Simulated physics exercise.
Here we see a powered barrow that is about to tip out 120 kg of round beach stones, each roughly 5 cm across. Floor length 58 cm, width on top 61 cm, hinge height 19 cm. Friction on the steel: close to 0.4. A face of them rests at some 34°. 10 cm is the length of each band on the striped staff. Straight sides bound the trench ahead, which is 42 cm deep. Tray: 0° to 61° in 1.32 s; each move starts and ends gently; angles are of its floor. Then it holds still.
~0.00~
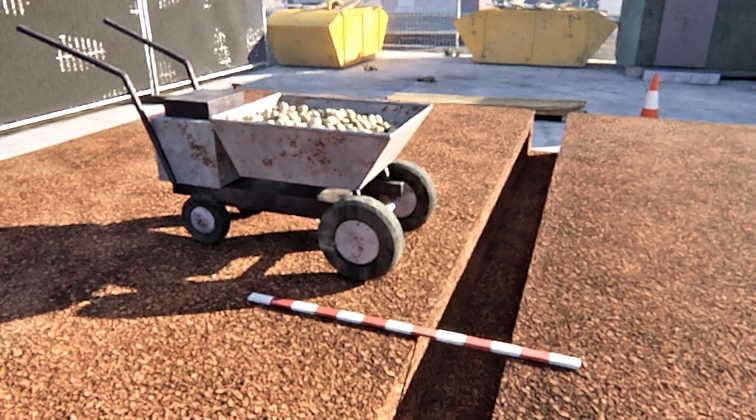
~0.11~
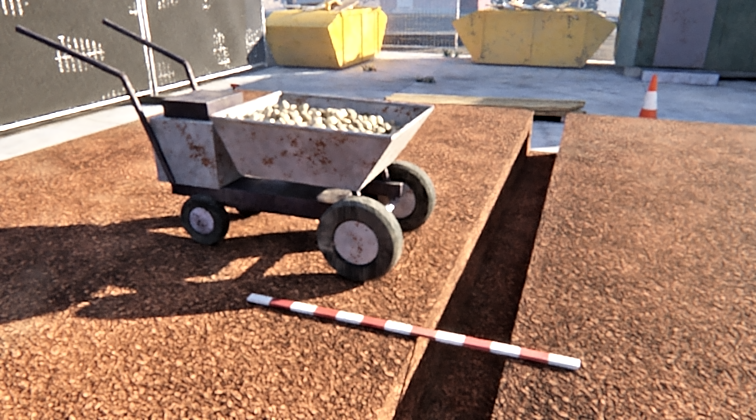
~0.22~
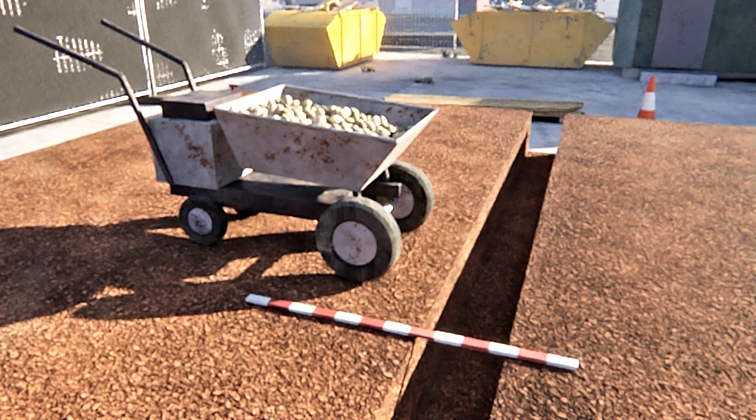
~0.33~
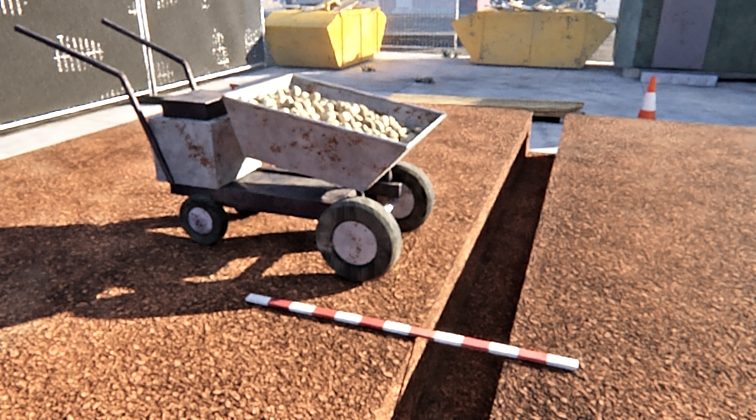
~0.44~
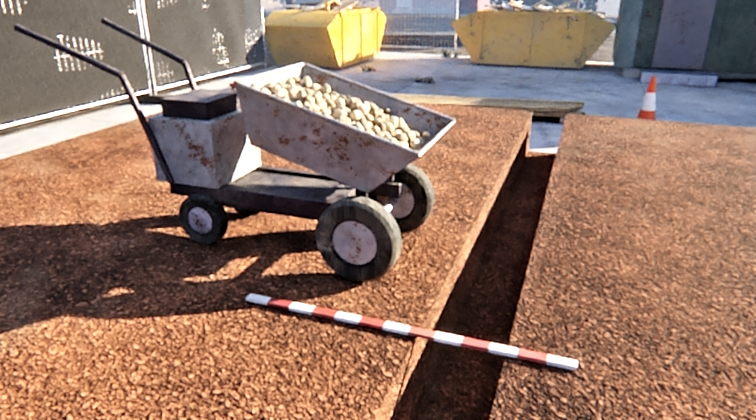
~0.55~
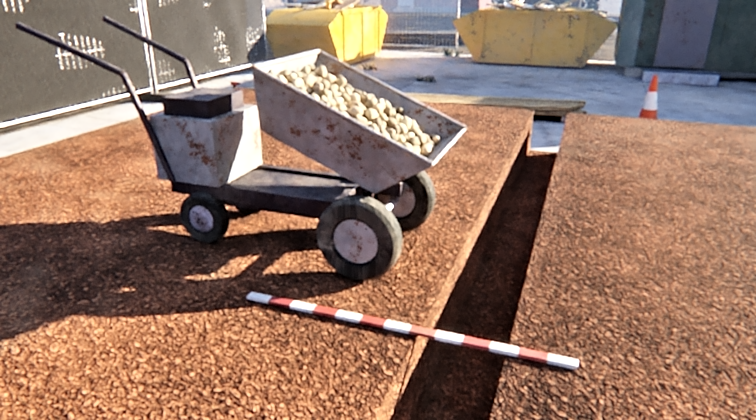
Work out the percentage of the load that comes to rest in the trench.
It works out at about 51 per cent of the load.
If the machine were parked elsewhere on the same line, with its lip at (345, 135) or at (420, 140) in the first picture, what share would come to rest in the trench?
The first gives about 80 percent and the second about 30 percent.
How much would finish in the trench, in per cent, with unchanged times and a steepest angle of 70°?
In that case some 55 per cent.
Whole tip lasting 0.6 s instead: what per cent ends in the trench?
With that change, it comes to around 35 per cent.
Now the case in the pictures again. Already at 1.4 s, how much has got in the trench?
Some 15 per cent.
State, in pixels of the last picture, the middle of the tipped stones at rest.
Their middle ends up near (507, 331).
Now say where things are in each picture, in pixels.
In the first picture, the tray is at 0°, its lip at (391, 137); the top of the load is at (316, 114).
In the second picture, lip at (393, 138), floor tilted 1°, highest stones at (316, 113); the stones move at 0.2 m/s on average.
In the third picture, lip at (398, 142), floor tilted 5°, highest stones at (290, 106); the stones move at 0.3 m/s on average.
In the fourth picture, lip at (408, 147), floor tilted 10°, highest stones at (291, 96); the stones move at 0.4 m/s on average.
In the fifth picture, lip at (419, 155), floor tilted 16°, highest stones at (299, 86); the stones move at 0.5 m/s on average.
In the sixth picture, lip at (433, 165), floor tilted 23°, highest stones at (312, 74); the stones move at 0.6 m/s on average.
After 1.0 s the floor is at 51°; 100 % in the tray; the foremost stones are at (466, 193).
After 1.4 s the floor is at 61°; 71 % in the tray, 17 % in the trench, 12 % past the trench; the foremost stones are at (574, 289).
After 1.8 s the floor is at 61°; 44 % in the tray, 25 % in the trench, 31 % past the trench; the foremost stones are at (678, 302).
After 3.7 s the floor is at 61°; 18 % in the tray, 51 % in the trench, 32 % past the trench; the foremost stones are past the picture's edge.
